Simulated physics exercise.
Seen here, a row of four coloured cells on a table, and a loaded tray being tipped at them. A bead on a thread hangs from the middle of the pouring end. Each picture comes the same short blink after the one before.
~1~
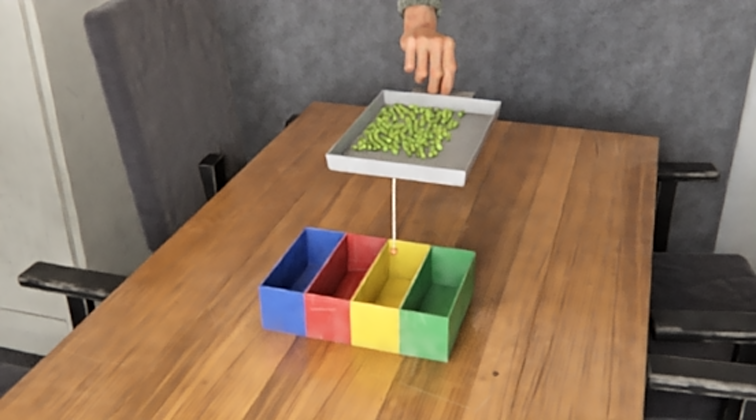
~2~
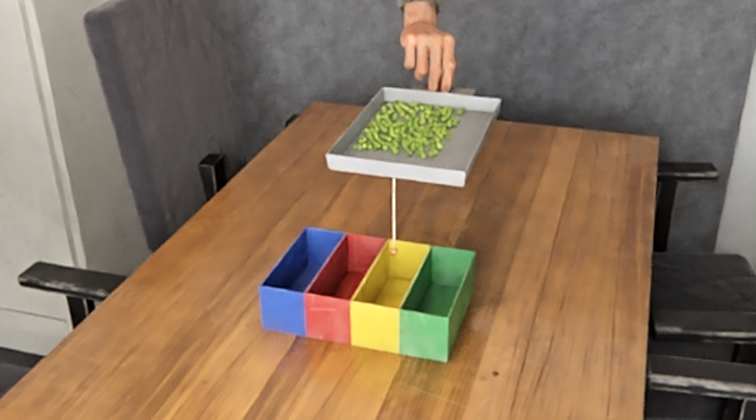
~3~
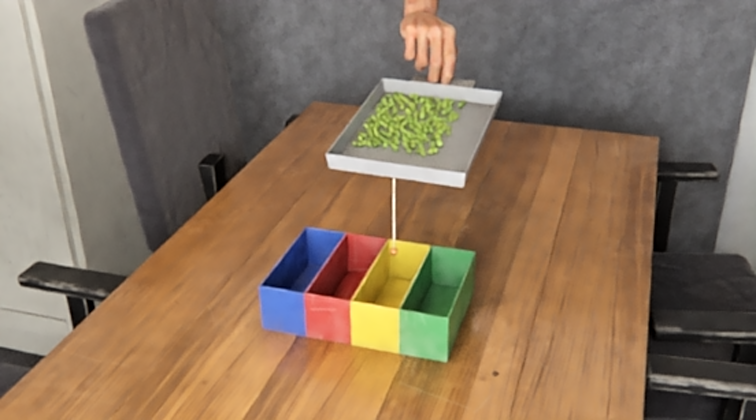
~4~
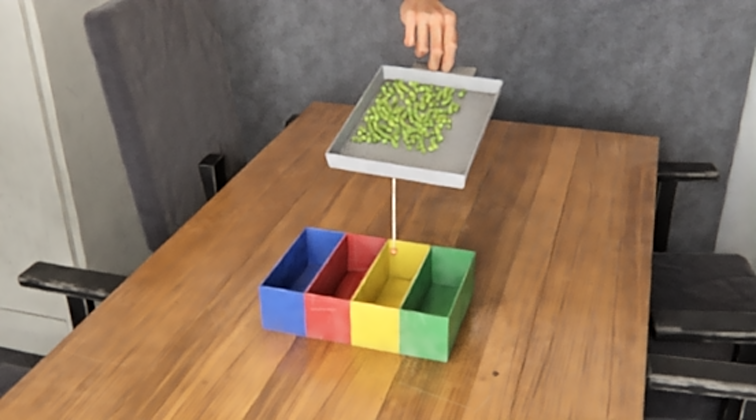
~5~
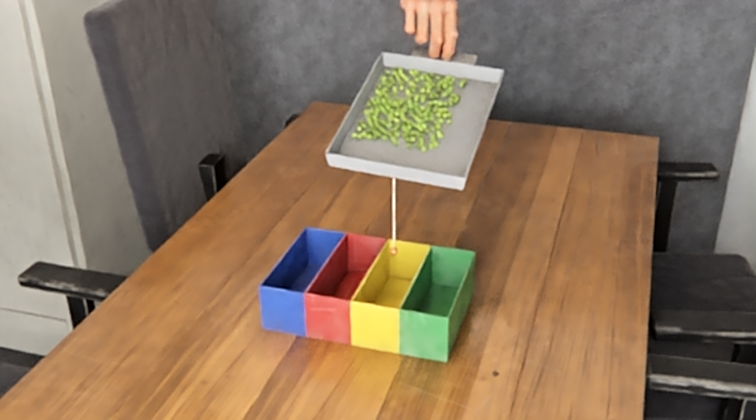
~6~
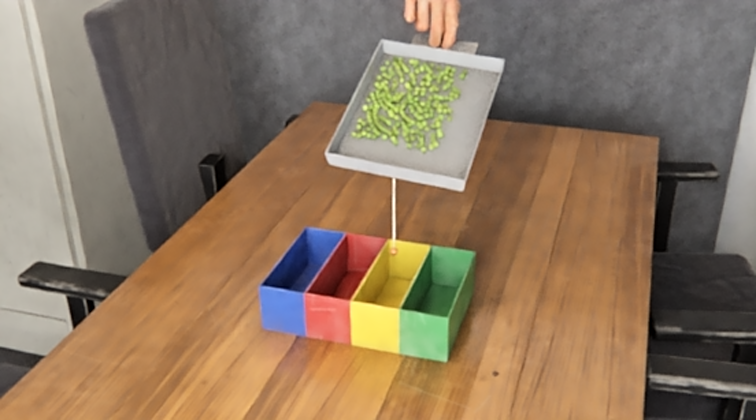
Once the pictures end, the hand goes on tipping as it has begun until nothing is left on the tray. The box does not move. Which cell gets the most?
Fullest: The green cell.
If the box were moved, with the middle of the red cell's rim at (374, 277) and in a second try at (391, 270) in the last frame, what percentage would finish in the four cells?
The first gives 100 %, the second 100 %.
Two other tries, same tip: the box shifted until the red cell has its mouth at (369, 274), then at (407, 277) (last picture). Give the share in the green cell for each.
In turn 50 and 0 in a hundred.
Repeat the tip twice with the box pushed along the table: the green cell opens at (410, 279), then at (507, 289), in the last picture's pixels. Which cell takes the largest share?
At the first place green, at the second the yellow cell.
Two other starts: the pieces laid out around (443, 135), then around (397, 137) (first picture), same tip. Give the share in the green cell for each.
In turn 70 and 60 in a hundred.
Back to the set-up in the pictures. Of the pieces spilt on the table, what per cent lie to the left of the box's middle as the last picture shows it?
Near 0 %.
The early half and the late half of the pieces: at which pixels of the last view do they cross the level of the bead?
First near (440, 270), later near (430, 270).
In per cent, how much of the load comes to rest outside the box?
It comes to 10 per cent or so.
Shortly afterwards, tray tipped steeply; the bulk on the tray; a little falling or outside the box.
Next, tray tipped right over; near two thirds on the tray; a little in the green cell; only a few in the yellow cell; only a few in the red cell; near a quarter falling or outside the box.
Some moments later, tray tipped past a quarter turn; near two thirds in the green cell; near a quarter in the yellow cell; only a few in the red cell; a little falling or outside the box.
In the end, tray tipped past a quarter turn; near two thirds in the green cell; near a quarter in the yellow cell; only a few in the red cell; none at all in the blue cell; a little outside the box.
